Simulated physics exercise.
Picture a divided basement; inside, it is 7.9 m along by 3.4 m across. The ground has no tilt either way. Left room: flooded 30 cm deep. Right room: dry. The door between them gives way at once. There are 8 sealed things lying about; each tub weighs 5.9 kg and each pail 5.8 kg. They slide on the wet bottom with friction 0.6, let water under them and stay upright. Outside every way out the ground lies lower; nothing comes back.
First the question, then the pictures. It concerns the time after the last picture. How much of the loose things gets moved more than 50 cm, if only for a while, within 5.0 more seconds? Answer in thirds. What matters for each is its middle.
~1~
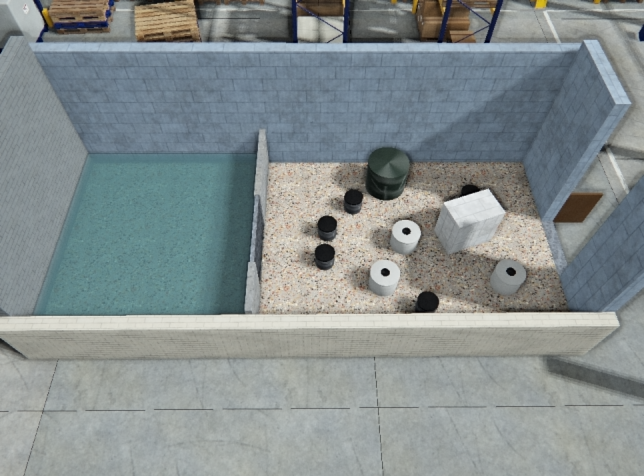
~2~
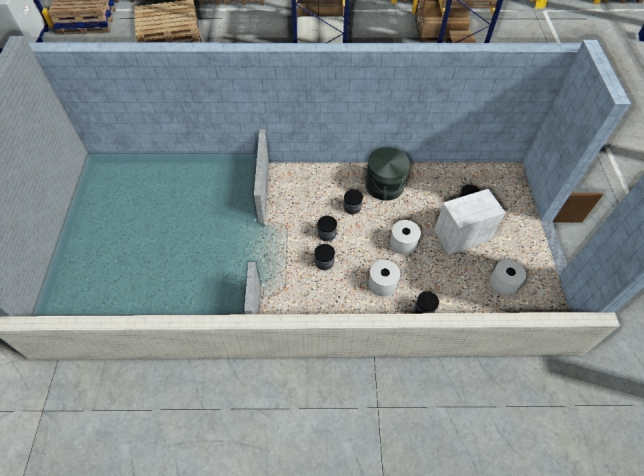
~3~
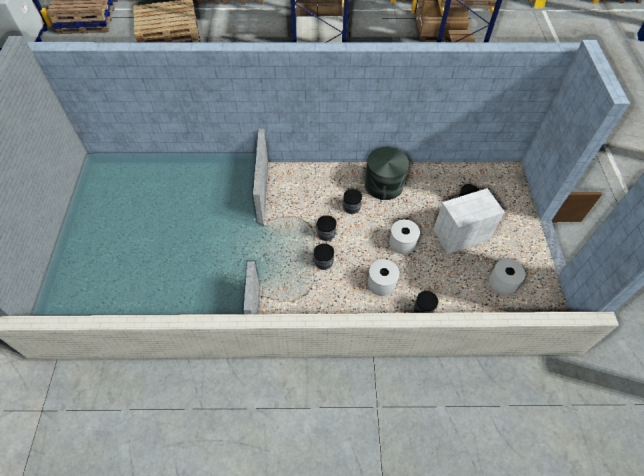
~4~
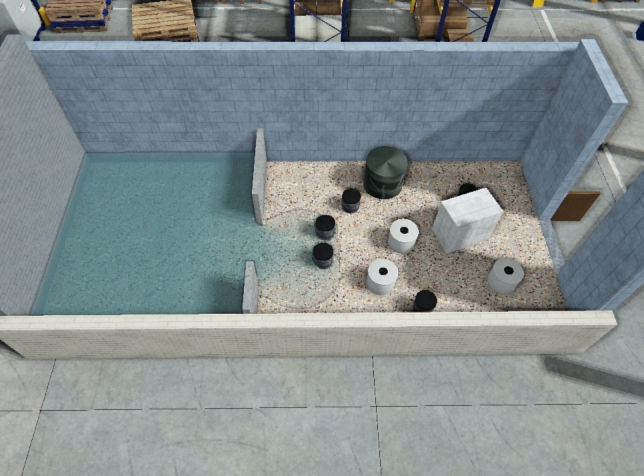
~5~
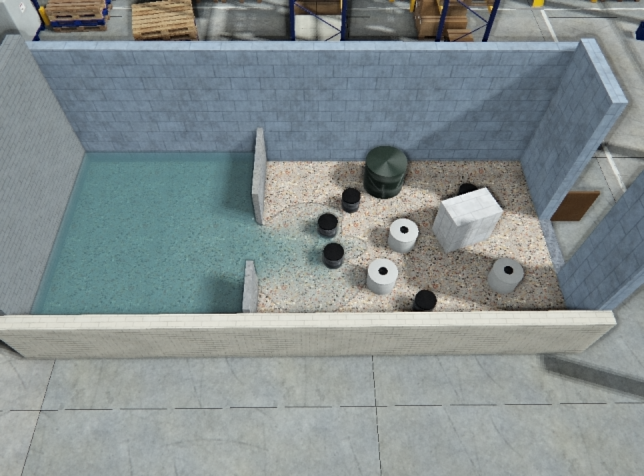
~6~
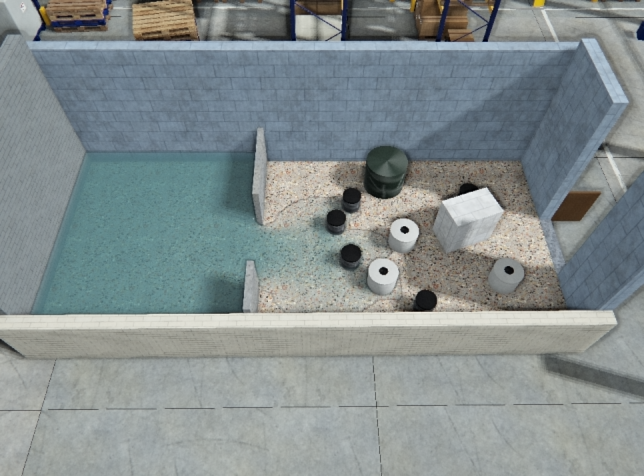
The share is at least two thirds.
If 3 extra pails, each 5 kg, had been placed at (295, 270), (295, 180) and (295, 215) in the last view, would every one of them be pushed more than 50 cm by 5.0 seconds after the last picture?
In order: Greater, smaller and smaller.
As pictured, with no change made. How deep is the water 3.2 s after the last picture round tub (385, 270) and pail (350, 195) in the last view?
Close to 13 and 6 centimetres.
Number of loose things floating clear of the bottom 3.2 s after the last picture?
5.
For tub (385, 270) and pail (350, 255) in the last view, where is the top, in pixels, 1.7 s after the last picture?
They should sit about (473, 275) and (485, 262) in the last view.
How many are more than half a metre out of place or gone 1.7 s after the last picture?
It comes to 4.
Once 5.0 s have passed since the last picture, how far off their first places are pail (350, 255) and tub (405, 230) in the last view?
350 cm, 200 cm.
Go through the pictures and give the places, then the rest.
The first frame shows a pail at (325, 252), on the bottom; a pail at (327, 223) rests on the ground; water covers 10.5 m2; 0 of 8 have shifted.
The second frame shows a pail at (325, 252), on the bottom; a pail at (327, 223), on the bottom; water covers 11.1 m2; 0 of 8 have shifted.
The third frame shows a pail at (324, 252), on the bottom; a pail at (327, 223), on the bottom; 11.8 m2 under water; 0 of 8 have shifted.
The fourth frame shows a pail at (323, 251) rests on the ground; a pail at (325, 222), on the bottom; 12.4 m2 under water; 0 of 8 have shifted.
The fifth frame shows a pail at (334, 251), on the bottom, 17 cm from its start; a pail at (328, 221) rests on the ground, 5 cm from its start; water covers 13.1 m2; 1 of 8 have shifted.
The sixth frame shows a pail at (351, 253) rests on the ground, 43 cm from its start; a pail at (336, 217) rests on the ground, 20 cm from its start; water covers 13.9 m2; 2 of 8 have shifted.
Then, 0.4 s after the last picture 2 of 8 are over 50 cm from their spots; 0 afloat.
Then, 1.7 s after the last picture 4 of 8 are over 50 cm from their spots; 2 afloat.
Then, 3.2 s after the last picture 7 of 8 are over 50 cm from their spots; 5 afloat.
Then, 5.0 s after the last picture 7 of 8 are over 50 cm from their spots, and 7 have been at some point; 6 afloat.
